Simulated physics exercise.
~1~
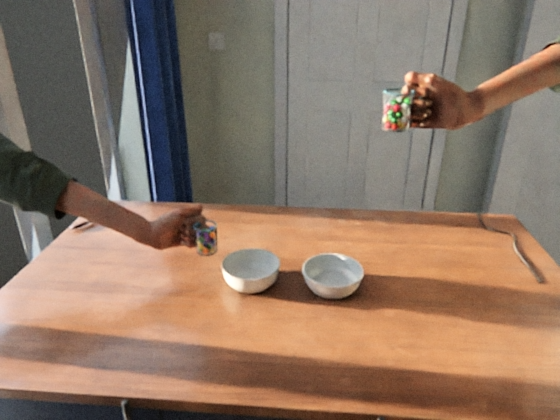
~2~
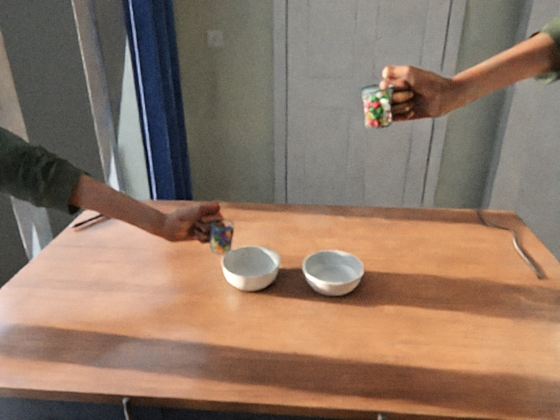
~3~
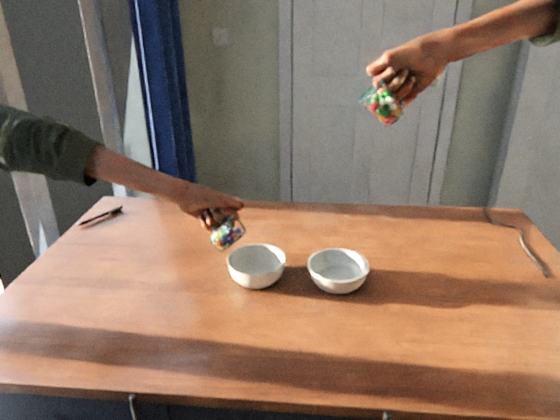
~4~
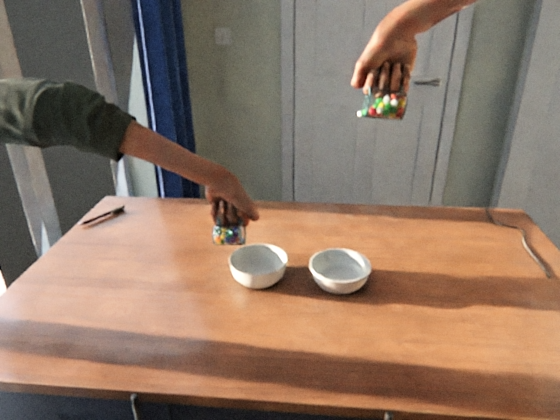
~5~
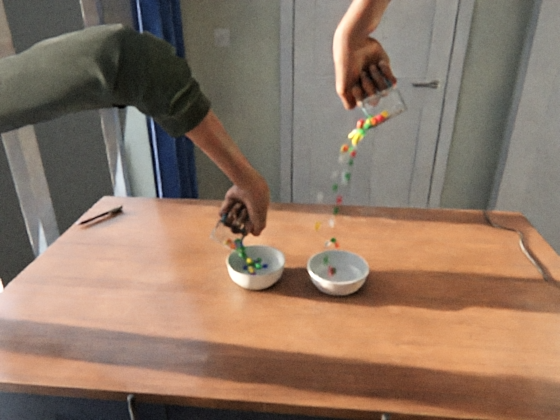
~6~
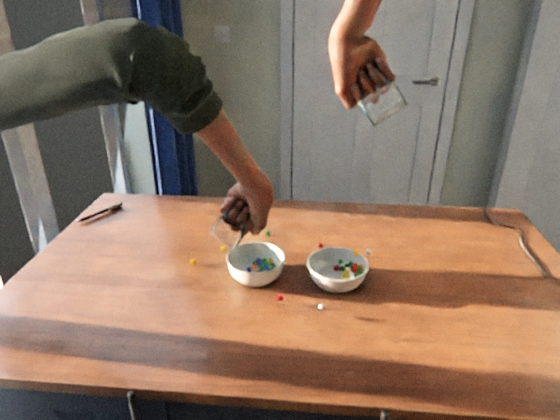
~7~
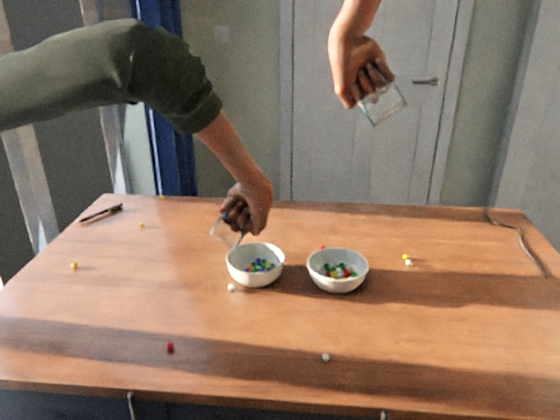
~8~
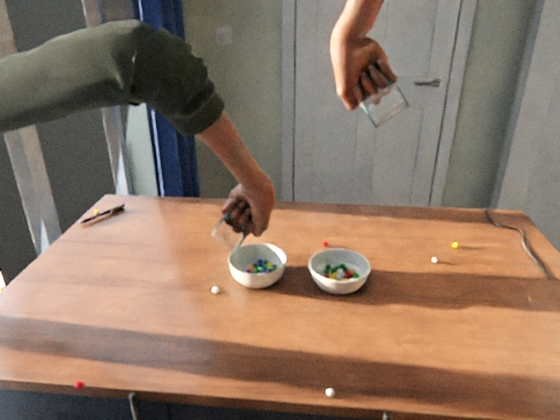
Two hands reach in from opposite sides, each holding a clear cup of small colourful pieces over a wooden table with two white bowls, seen from slightly above by a gently swaying camera. The left cup is held low, close to its bowl, while the right one is held much higher. Both hands tip their cups until they are upside down, and the pieces pour out. The left bowl catches its whole load, but pieces from the right cup bounce and scatter across the tabletop. At the end, both emptied cups stay overturned, with most of the right load in its bowl.
